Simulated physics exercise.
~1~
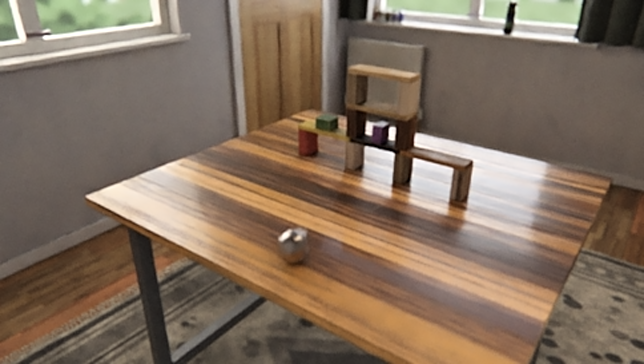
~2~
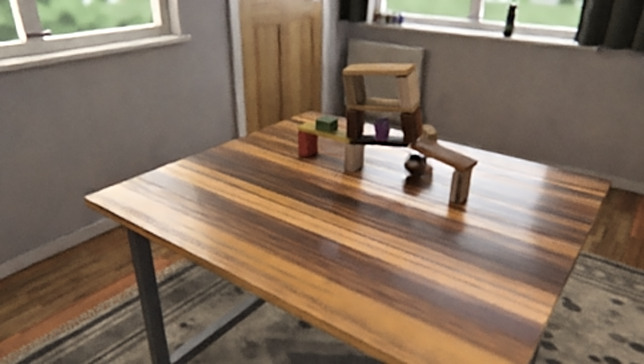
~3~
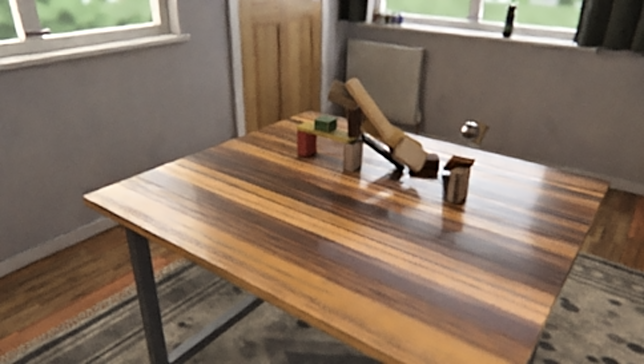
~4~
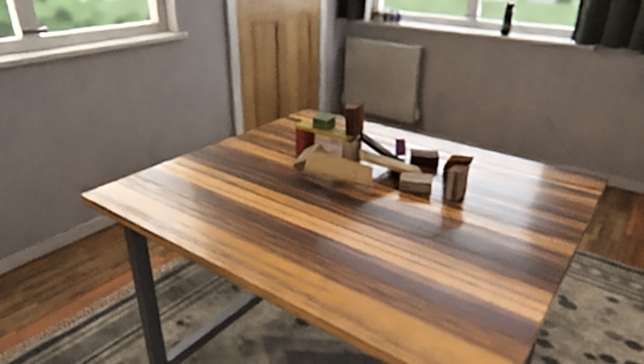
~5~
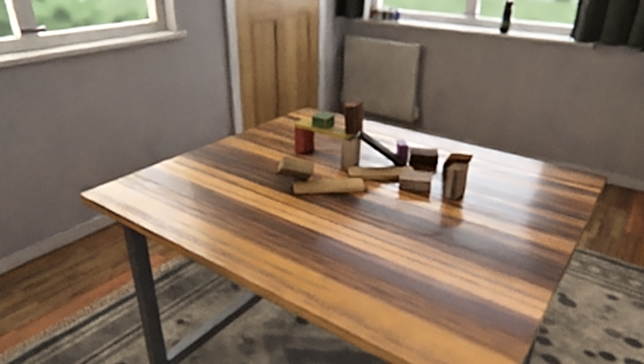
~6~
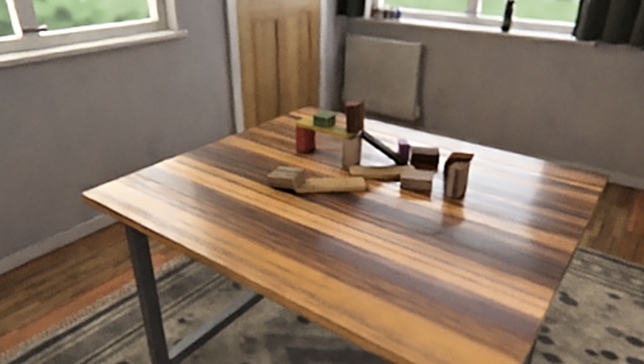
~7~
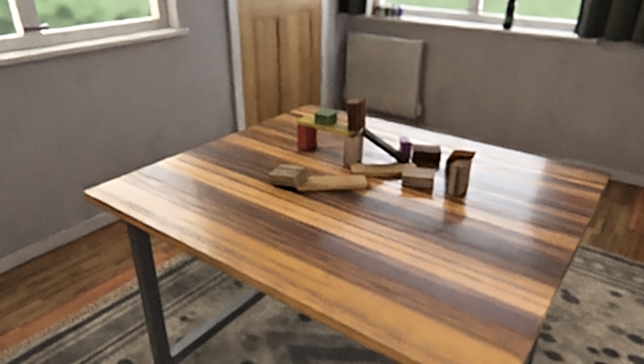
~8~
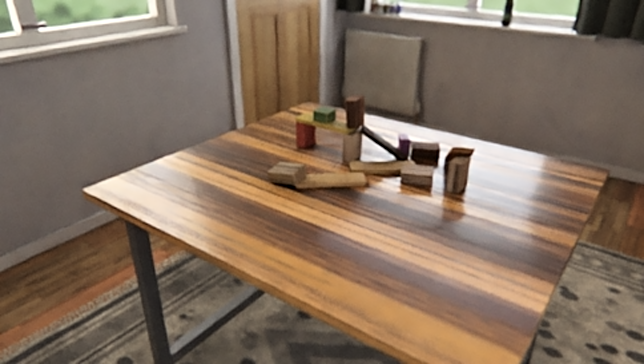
In a living room, a steel ball rolls into a block structure, collapsing much of it.
